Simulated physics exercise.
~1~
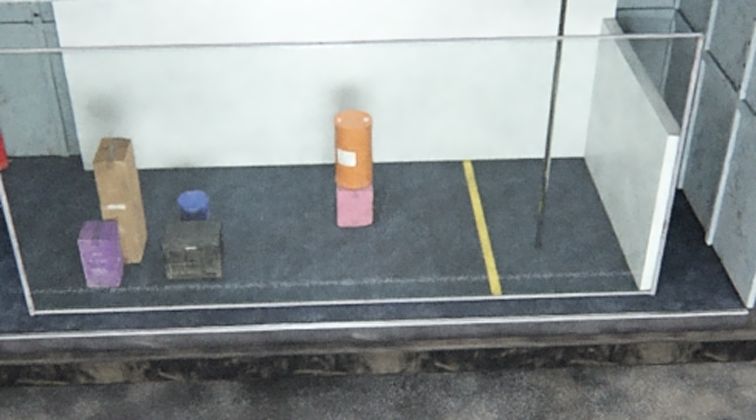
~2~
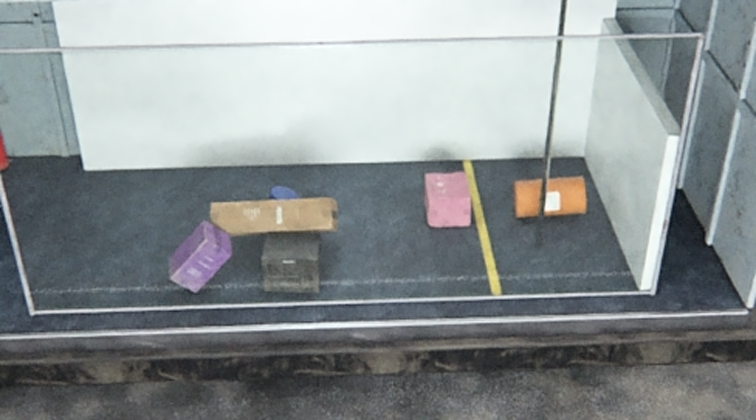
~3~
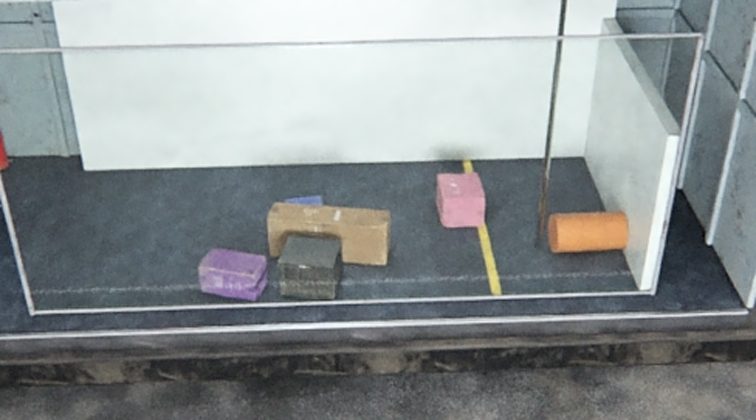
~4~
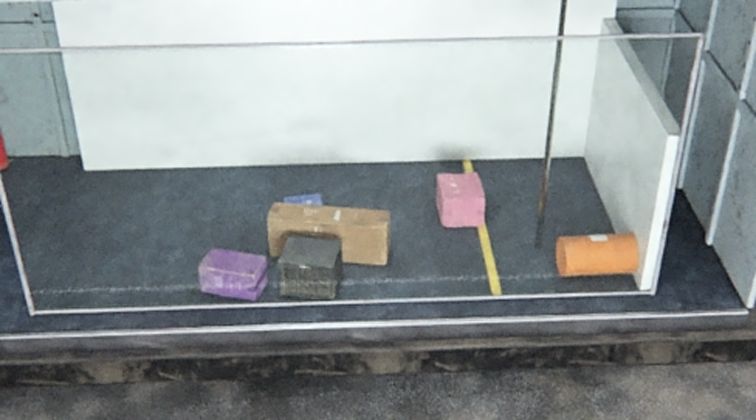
An orange drum topples off a pink carton and rolls across the yellow line to the right wall, while the tall brown box and purple carton tip over and the black crate and blue bucket shift right; these and the pink carton end short of the line.
